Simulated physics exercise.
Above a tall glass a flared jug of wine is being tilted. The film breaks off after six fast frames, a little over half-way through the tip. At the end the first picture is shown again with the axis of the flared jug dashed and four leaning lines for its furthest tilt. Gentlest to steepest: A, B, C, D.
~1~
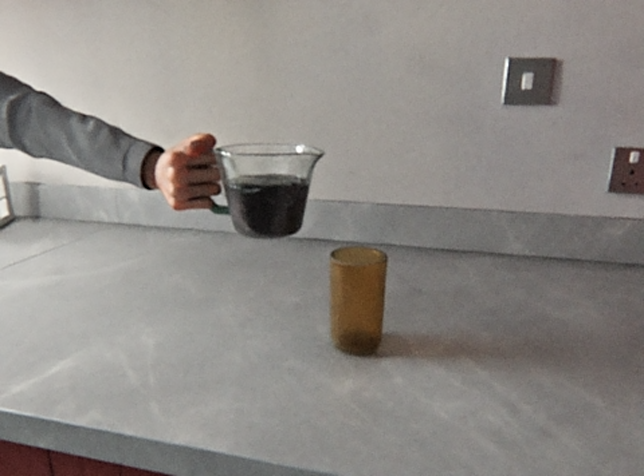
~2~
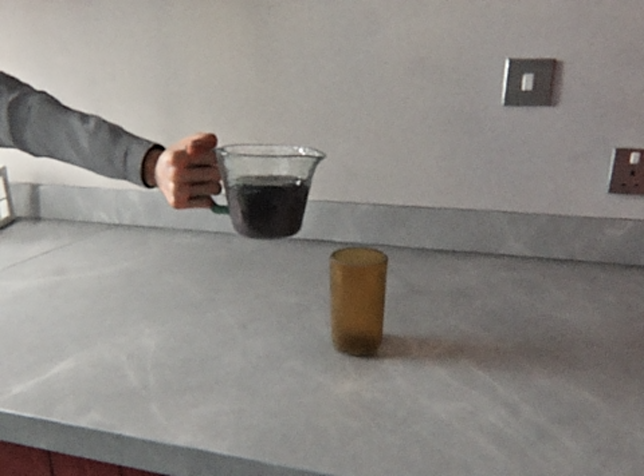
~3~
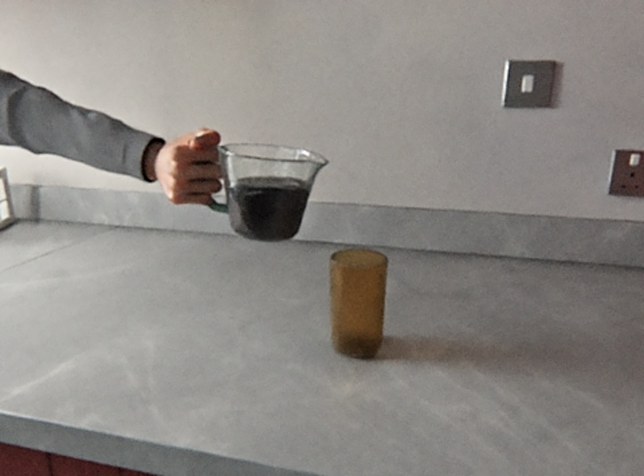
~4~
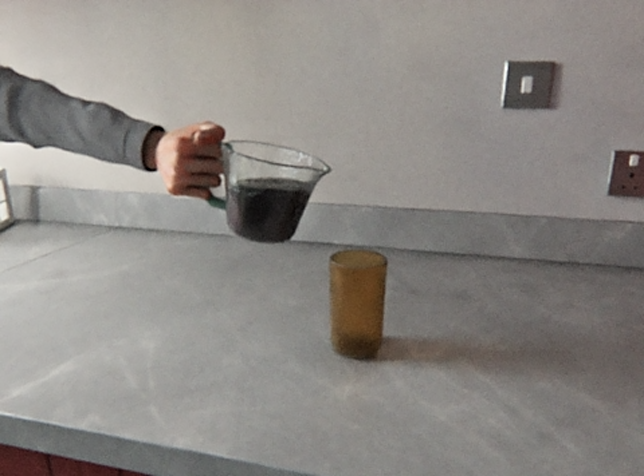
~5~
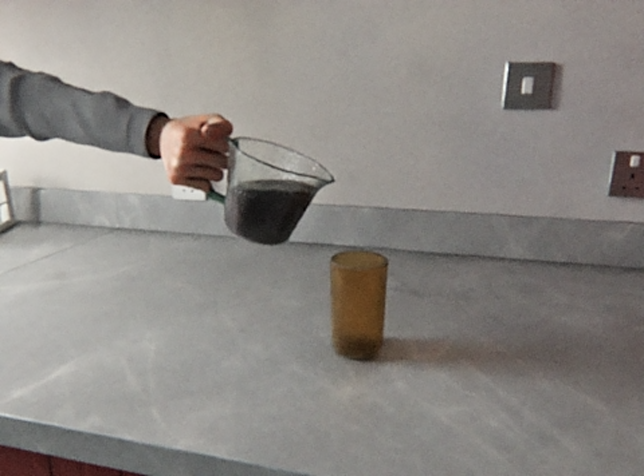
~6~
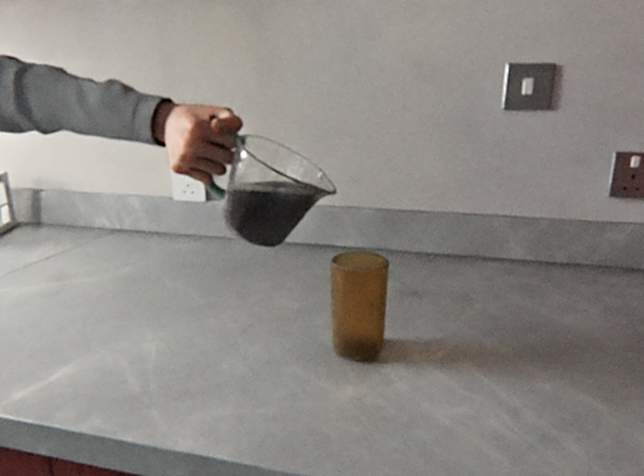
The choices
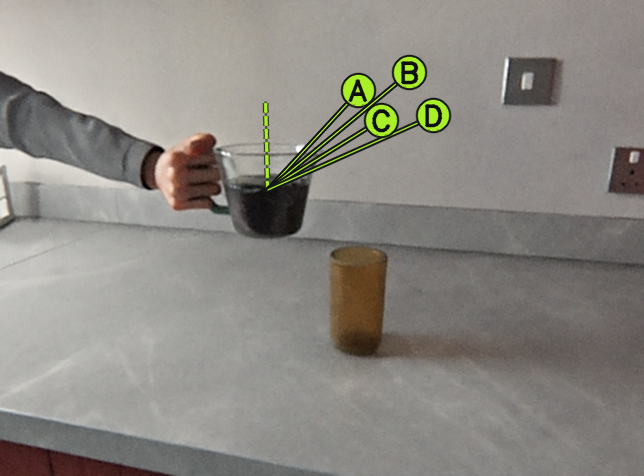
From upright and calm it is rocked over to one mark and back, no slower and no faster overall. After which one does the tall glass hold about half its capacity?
Best: C.
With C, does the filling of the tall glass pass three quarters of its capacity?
No.
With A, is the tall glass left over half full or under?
Under.
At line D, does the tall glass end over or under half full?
Over.
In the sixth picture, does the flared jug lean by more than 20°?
Yes.
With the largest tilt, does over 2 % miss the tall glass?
No.
On the marked copy, A at (347, 103); B at (396, 83); C at (366, 128); D at (418, 122).
For line A, the tall glass ends with about 16 % of what it can hold.
For line B, the tall glass ends with about 32 % of what it can hold.
For line C, the tall glass ends with about 50 % of what it can hold.
For line D, the tall glass ends with about 69 % of what it can hold.
